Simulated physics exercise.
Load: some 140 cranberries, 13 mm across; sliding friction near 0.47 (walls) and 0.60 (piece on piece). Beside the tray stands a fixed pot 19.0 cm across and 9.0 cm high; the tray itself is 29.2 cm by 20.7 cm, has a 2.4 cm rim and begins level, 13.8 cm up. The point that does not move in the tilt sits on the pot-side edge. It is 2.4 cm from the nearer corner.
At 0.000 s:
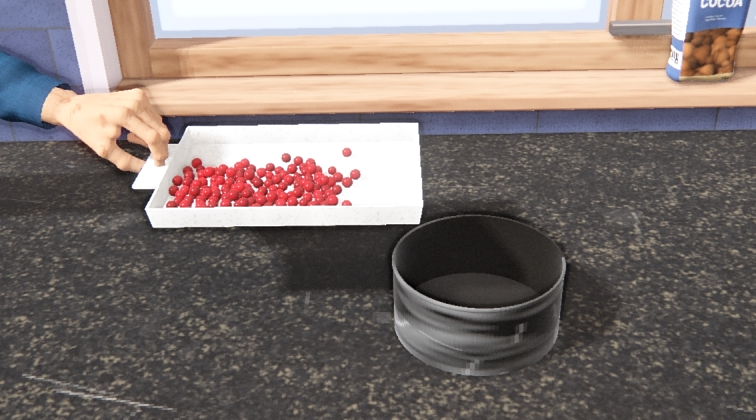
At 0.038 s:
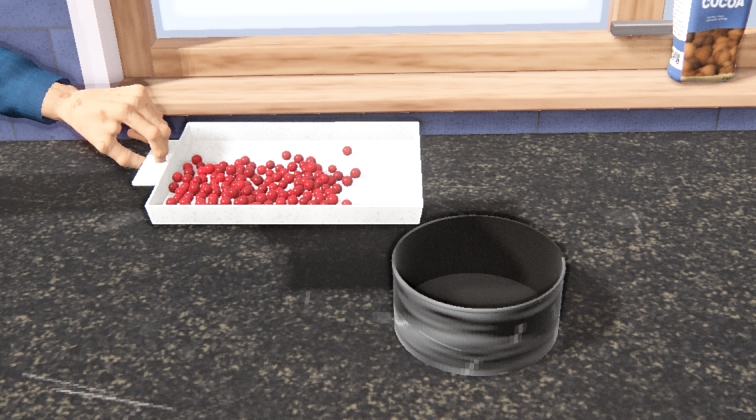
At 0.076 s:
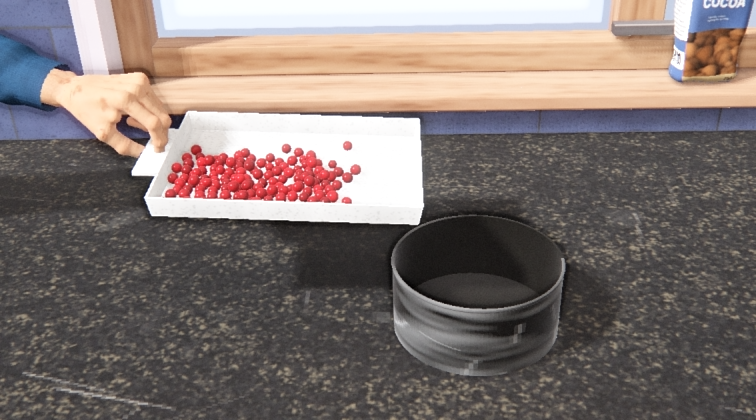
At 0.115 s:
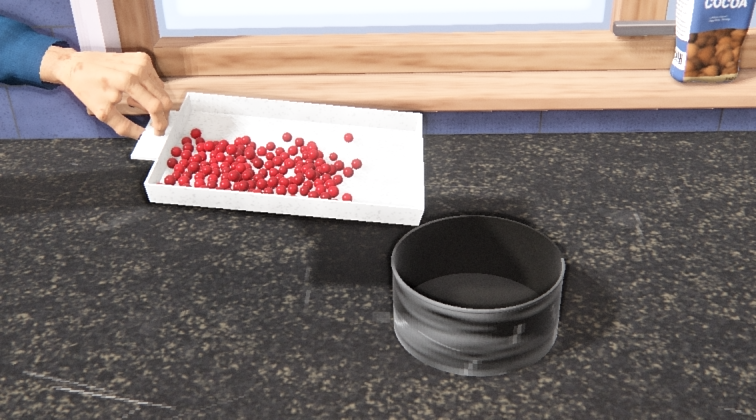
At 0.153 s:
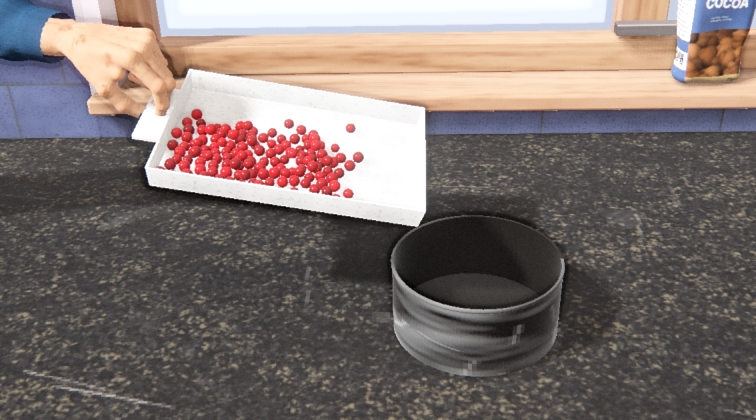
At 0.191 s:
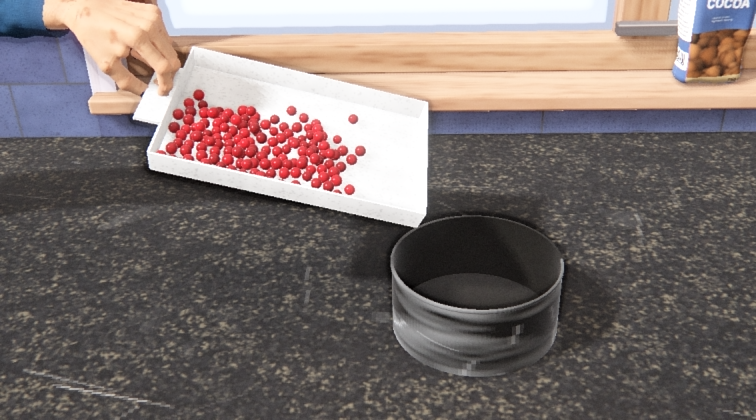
A white rectangular tray scattered with small red cranberries sits at left on a speckled dark countertop, seen from slightly above, with a black round pot at right front. Behind are a wooden-framed window, blue tiles and a cocoa package at upper right. A blue-sleeved hand raises the tray's left end, slanting it toward the pot, while the berries stay clustered and the camera remains still.
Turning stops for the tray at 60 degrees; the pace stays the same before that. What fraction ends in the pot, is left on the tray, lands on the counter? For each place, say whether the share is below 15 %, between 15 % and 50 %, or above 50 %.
Pot: Between 15 % and 50 %; left on the tray: Above 50 %; counter: Below 15 %.
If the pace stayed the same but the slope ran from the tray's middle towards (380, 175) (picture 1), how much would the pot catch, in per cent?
Roughly 15 % of the pieces.
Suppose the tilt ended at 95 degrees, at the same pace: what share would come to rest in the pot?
Around 100 in a hundred.
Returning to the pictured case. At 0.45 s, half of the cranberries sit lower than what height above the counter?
Roughly 26 centimetres, give or take.
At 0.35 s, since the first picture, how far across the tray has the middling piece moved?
By then it sits near 1 cm from where it began.
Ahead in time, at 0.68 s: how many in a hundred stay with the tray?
Estimate: Near 80 in a hundred.
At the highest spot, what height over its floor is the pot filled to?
I'd put it at close to 2.5 centimetres.
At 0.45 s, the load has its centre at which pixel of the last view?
At that time the load is centred around (329, 124).
After 0.35 s, tilt 42 degrees; the tray holds 100 %, the pot 0 %.
After 0.45 s, tilt 56 degrees; the tray holds 100 %, the pot 0 %.
After 0.68 s, tilt 60 degrees; the tray holds 80 %, the pot 10 %.
In the end, at 1.8 s, pot 40 %, tray 60 %, counter 0 %.
